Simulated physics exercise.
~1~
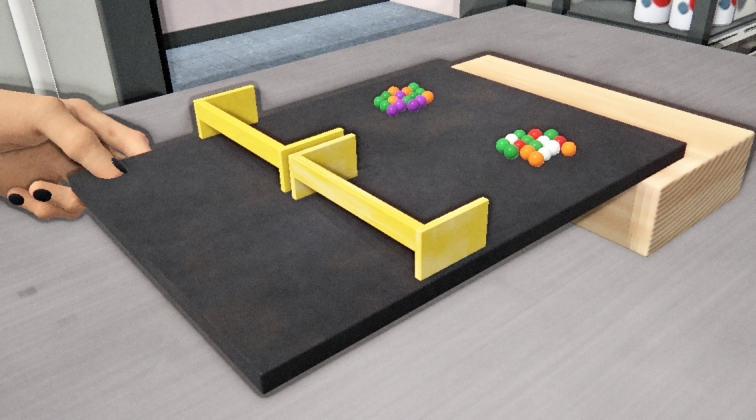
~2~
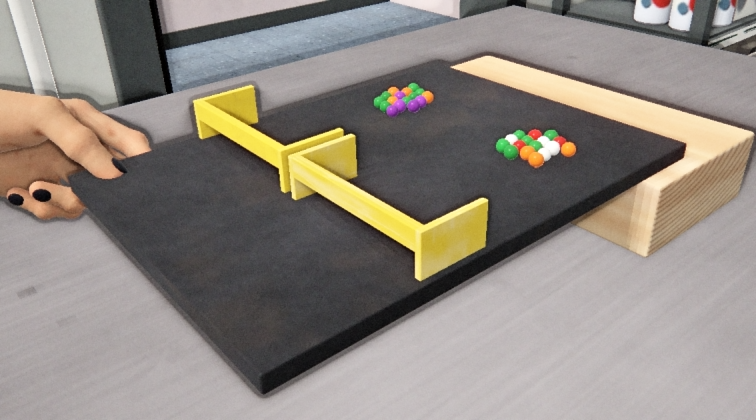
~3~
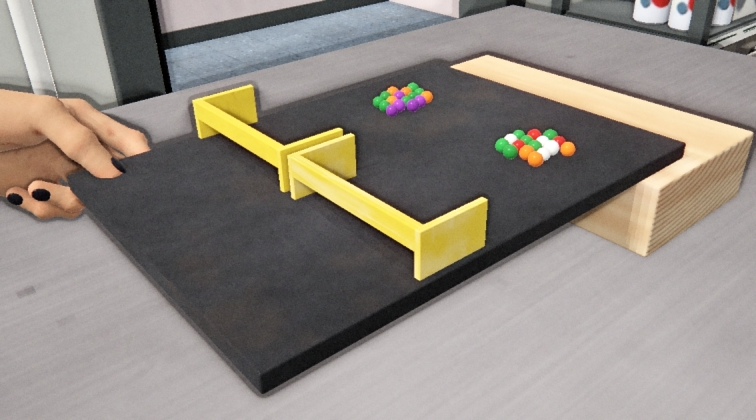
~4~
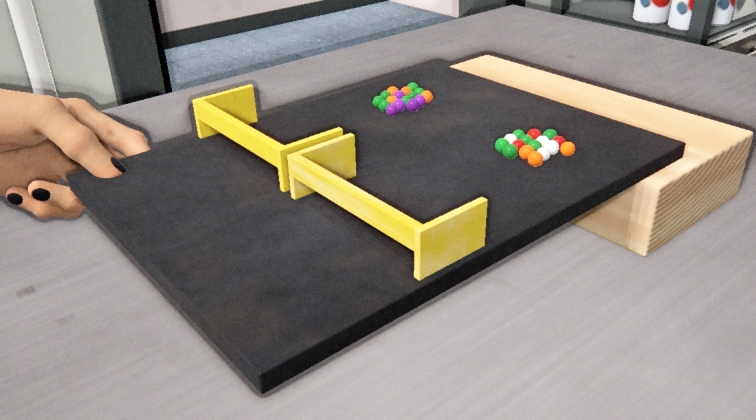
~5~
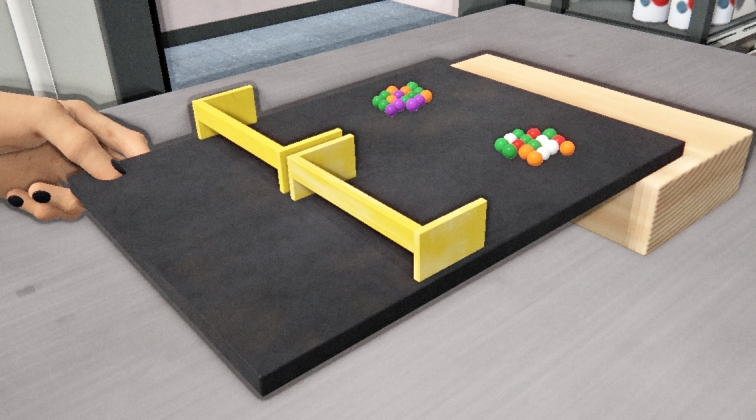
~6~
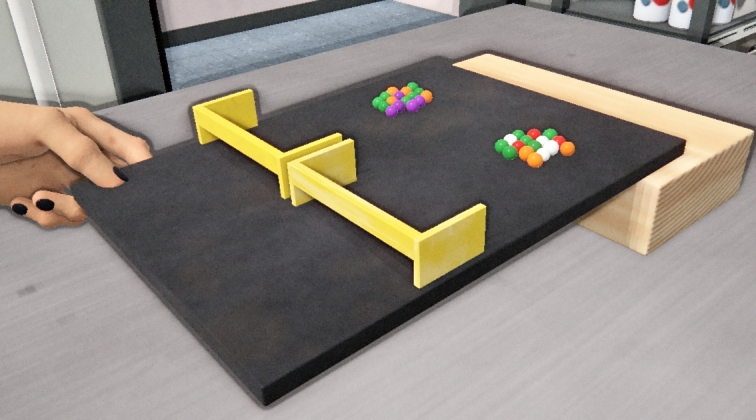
Black board with two clusters of colourful beads and yellow gates resting on a wooden block, a hand lowering its near end slightly.
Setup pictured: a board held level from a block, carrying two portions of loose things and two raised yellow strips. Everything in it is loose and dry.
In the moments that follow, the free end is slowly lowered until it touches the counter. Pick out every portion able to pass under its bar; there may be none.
Here the front portion passes; the back portion passes.
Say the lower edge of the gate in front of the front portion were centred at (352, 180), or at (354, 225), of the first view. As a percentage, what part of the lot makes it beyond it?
In turn 100 and 0 in a hundred.
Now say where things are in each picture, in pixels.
In the first frame, held end of the board near (270, 362), level; block near (552, 137), low, a small part of the board's length; front portion near (536, 147), a few round plastic beads; back portion near (400, 97), a few round plastic beads; front gate near (353, 199), its slot higher than a piece; back gate near (239, 132), its slot higher than a piece.
In the second frame, held end of the board near (269, 362), level; back portion near (400, 98).
In the third frame, held end of the board near (269, 362), level; front portion near (535, 147).
In the fourth frame, held end of the board near (269, 362), level; back portion near (399, 97).
In the fifth frame, held end of the board near (269, 364), level; front portion near (534, 147).
In the sixth frame, held end of the board near (271, 374), down by 2°; block near (551, 135); front portion near (535, 147), not moving; back portion near (399, 97), not moving; front gate near (351, 207); back gate near (238, 138).
Then, 0.32 s on from there, board sloping at 7°; front portion on its way down; back portion on its way down.
Then, 0.66 s on from there, board sloping at 11°; front portion on its way down; back portion on its way down.
Then, 1.06 s on from there, board resting at 11°; front portion the whole lot past its gate; back portion the whole lot past its gate.
In the end, board resting at 11°; front portion the whole lot past its gate; back portion the whole lot past its gate.
